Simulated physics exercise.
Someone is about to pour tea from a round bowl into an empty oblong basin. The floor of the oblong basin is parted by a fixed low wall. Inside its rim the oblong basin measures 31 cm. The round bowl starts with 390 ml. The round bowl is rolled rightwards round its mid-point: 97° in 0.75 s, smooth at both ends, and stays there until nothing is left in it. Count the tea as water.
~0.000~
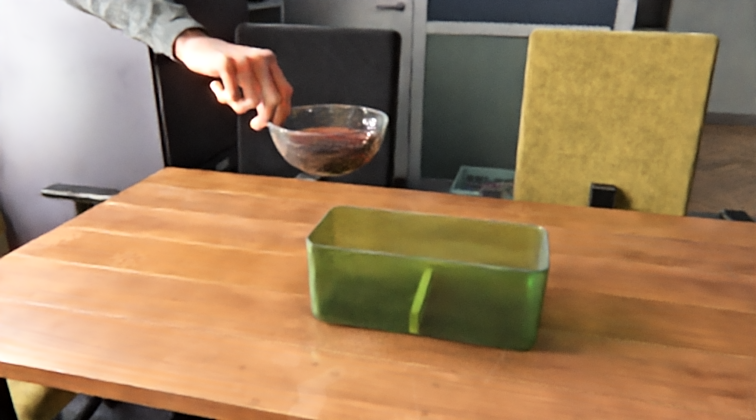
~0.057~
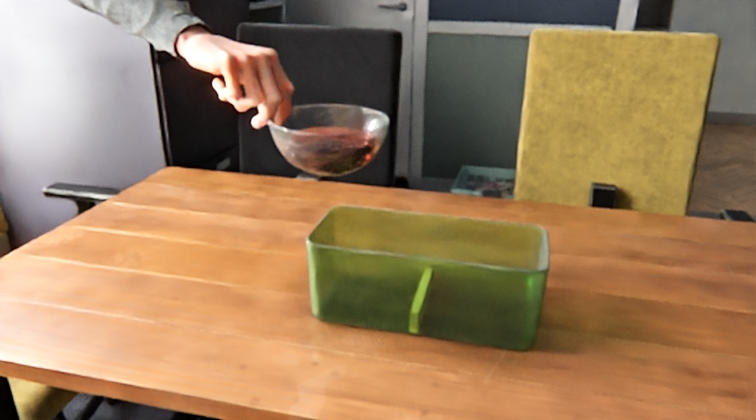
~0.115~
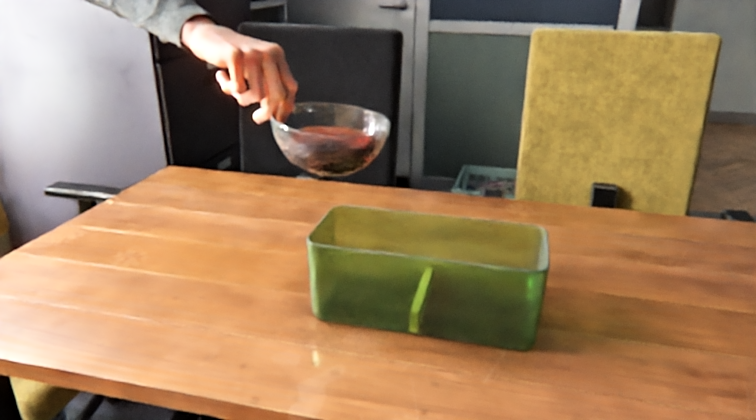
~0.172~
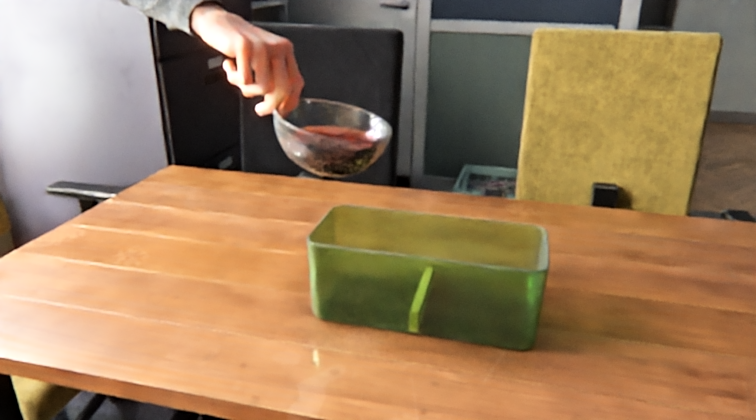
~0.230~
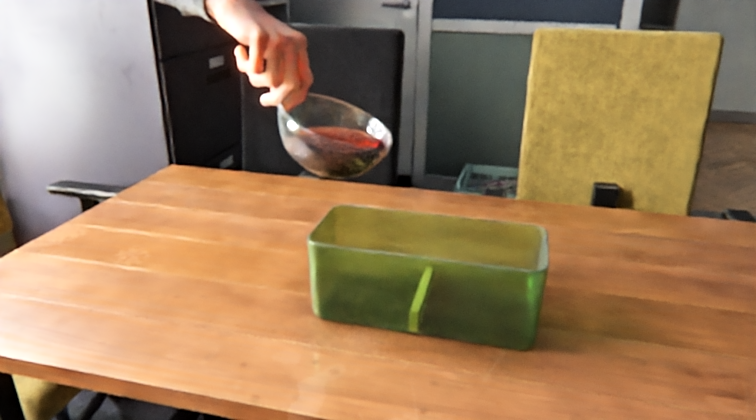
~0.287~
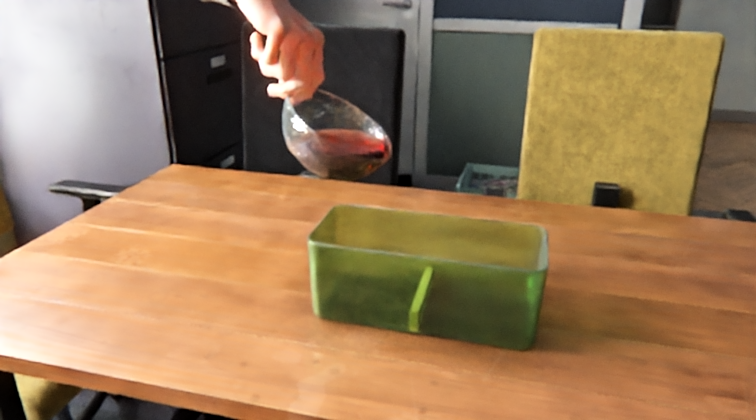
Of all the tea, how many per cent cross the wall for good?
The far part has some 27 per cent.
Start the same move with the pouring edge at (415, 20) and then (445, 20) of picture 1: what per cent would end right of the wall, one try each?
First 80, then 80 per cent.
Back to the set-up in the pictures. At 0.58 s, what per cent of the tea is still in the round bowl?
Near 20 in a hundred.
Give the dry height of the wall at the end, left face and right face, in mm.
Left about 18 mm, right about 28 mm.
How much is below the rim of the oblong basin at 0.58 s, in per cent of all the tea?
Some 48 per cent.
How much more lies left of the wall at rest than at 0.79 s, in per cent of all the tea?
Some 0 per cent.
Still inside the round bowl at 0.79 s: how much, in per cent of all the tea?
About 0 per cent.
By 0.58 s the tilt is 85° and 19 per cent is still to pour, 34 is left of the wall and 15 right of it.
By 0.79 s the tilt is 97° and 0 per cent is still to pour, 72 is left of the wall and 24 right of it.
By 1.01 s the tilt is 97° and 0 per cent is still to pour, 72 is left of the wall and 26 right of it.
By 1.25 s the tilt is 97° and 0 per cent is still to pour, 72 is left of the wall and 27 right of it.
At rest 72 per cent lies left of the wall, 27 right of it and 1 outside.
